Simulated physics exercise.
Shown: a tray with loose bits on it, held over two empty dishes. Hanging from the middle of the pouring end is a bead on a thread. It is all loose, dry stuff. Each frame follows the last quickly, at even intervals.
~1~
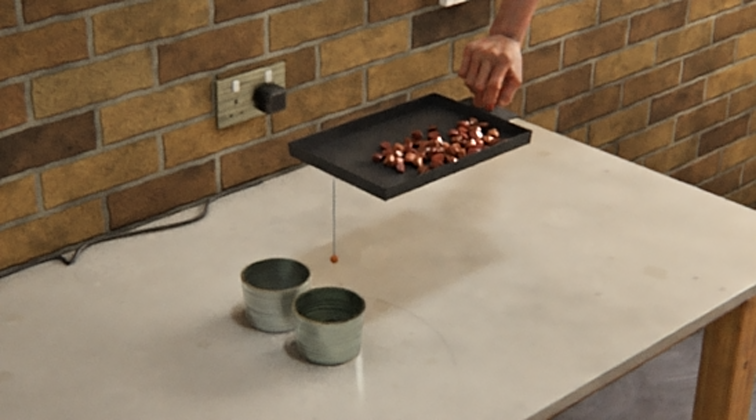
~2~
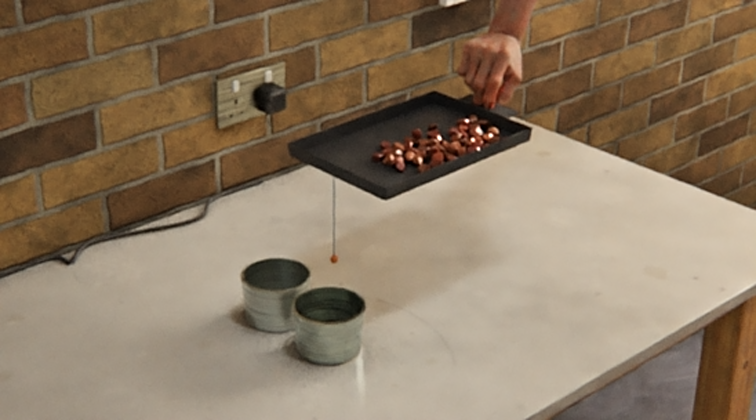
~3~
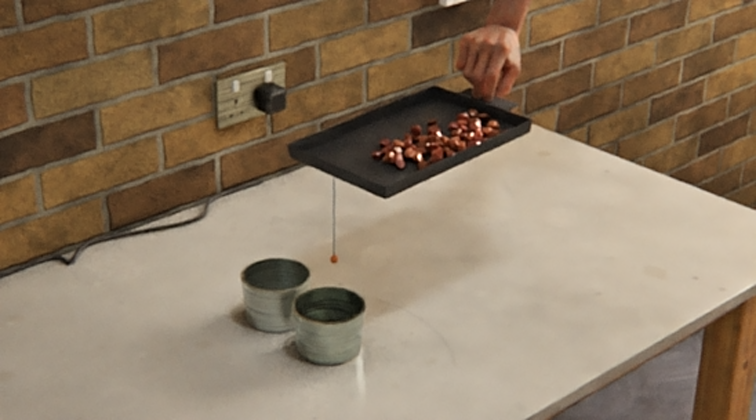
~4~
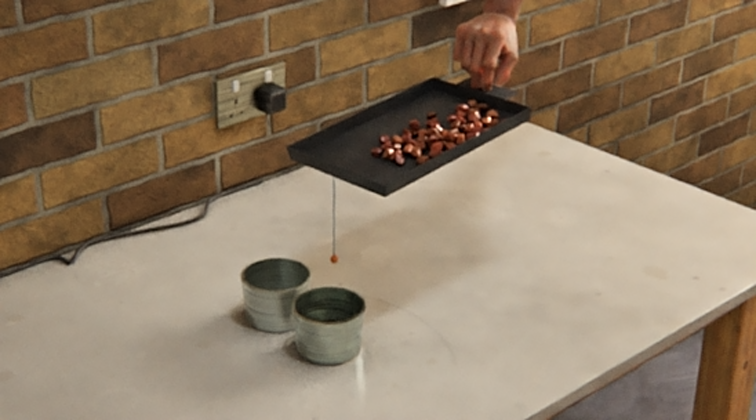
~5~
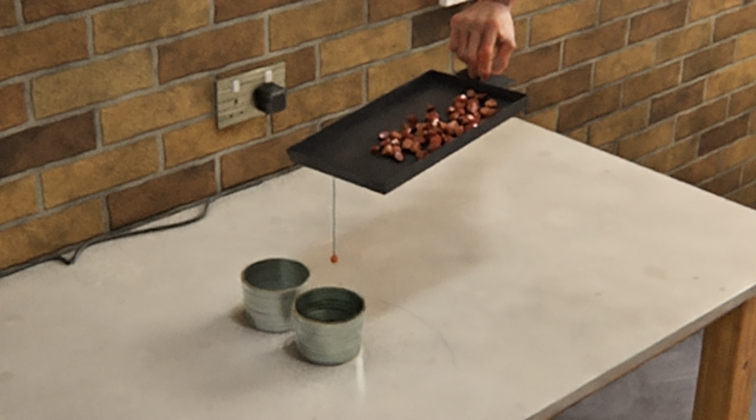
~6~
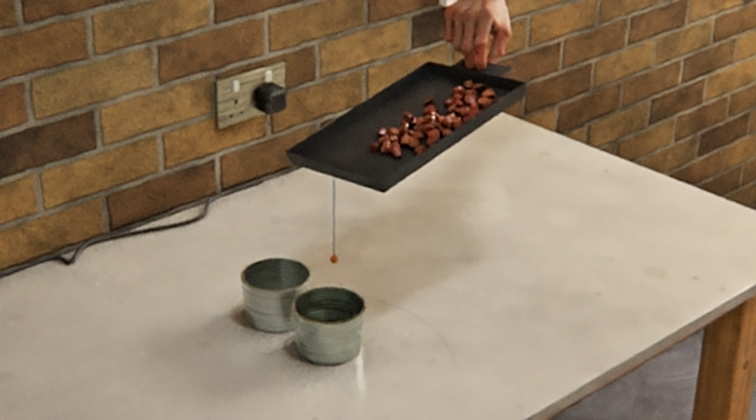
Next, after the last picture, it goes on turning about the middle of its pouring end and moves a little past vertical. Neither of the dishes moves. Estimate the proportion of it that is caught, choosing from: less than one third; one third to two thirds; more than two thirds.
Proportion caught: Less than one third.
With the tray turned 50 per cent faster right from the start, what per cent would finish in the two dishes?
It would be some 20 in a hundred.
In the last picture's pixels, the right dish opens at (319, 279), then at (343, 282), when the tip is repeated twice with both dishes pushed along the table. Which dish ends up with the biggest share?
The one on the left side, then the one on the left side.
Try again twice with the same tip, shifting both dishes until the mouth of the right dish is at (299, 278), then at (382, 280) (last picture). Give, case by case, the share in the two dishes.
Close to 40 in a hundred, then close to 20 in a hundred.
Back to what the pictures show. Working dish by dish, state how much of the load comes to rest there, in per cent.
The share is 20 per cent in the left dish and 0 per cent in the right dish.
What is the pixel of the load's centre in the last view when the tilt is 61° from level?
The middle of the load sits near (316, 150).
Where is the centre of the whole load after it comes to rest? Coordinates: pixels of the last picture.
Resting centre, last picture - approx. (274, 292).
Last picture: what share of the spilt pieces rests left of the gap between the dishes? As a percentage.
Near 70 in a hundred.
Soon after the last picture, tray tipped steeply; nearly all on the tray; a stray few outside both; a small part in the air.
A little later, tray tipped past a quarter turn; about two thirds on the tray; a small part in the left dish; about a quarter outside both; a stray few in the air.
Later still, tray tipped past a quarter turn; about a quarter in the left dish; most outside both.
At rest, tray tipped past a quarter turn; none in the right dish; about a quarter in the left dish; most outside both.
